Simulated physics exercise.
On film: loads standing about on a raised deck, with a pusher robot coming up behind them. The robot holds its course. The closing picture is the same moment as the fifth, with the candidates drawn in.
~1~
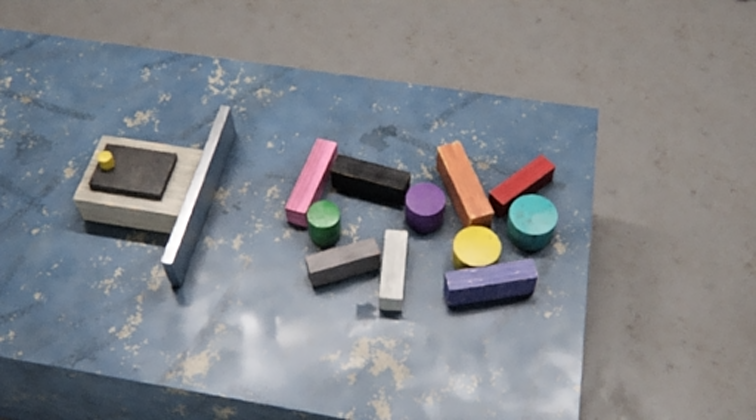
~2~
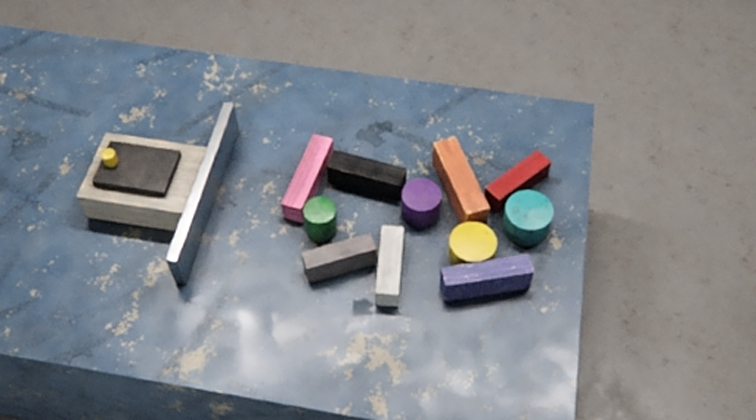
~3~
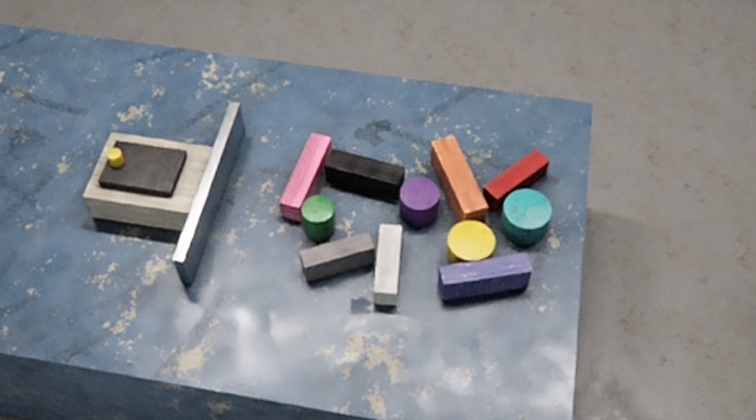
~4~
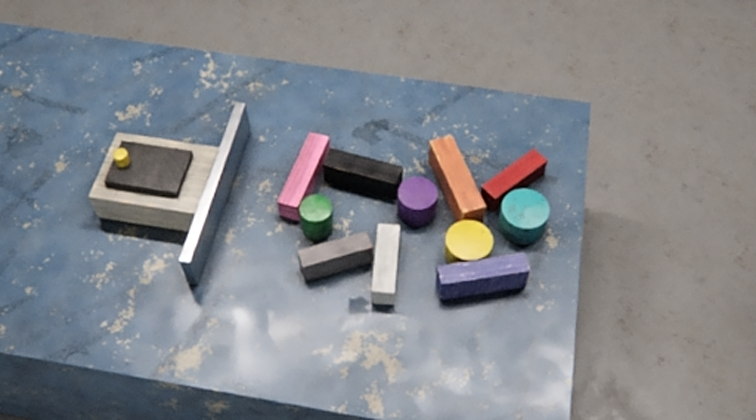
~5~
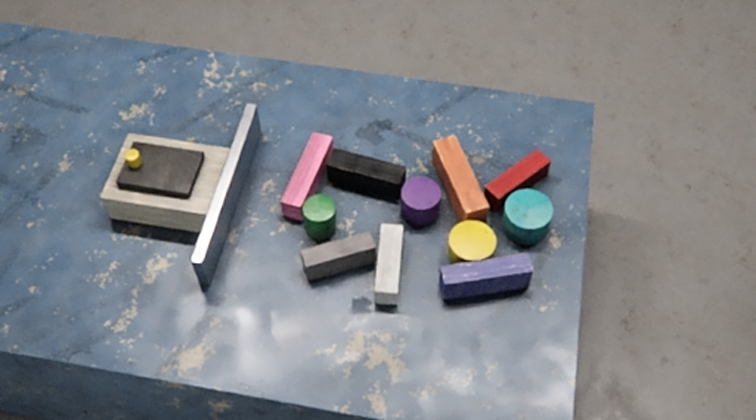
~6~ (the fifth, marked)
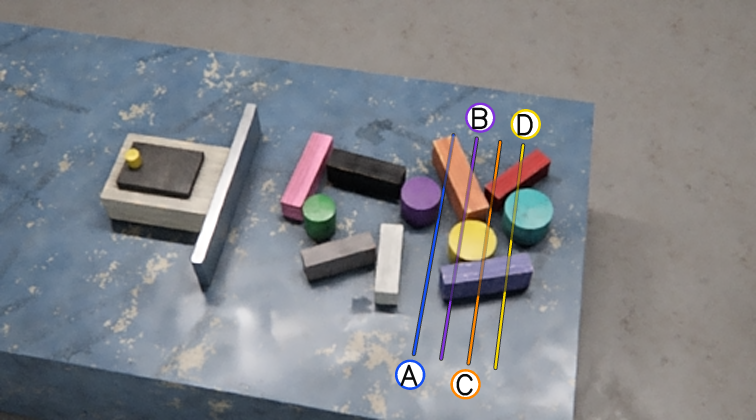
On a raised blue deck, a pusher robot creeps right toward blocks and canisters standing still.
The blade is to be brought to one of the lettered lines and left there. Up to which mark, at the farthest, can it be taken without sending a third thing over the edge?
At B, and not beyond.
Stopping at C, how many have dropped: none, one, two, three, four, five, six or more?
In all, three.
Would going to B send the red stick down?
By then, yes.
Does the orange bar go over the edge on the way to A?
By then, no.
On the marked copy, A at (435, 236); B at (460, 240); C at (486, 244); D at (510, 247).
With B. Early on, robot (248, 182); black stick (386, 173); pink stick (335, 179).
Further on, robot (331, 194); turquoise canister (552, 228); red stick (542, 179).
At the end, robot (395, 204); turquoise canister over the edge; red stick over the edge; two fallen.
As for the rest, A is within the limit but short; C drops three; D drops three.
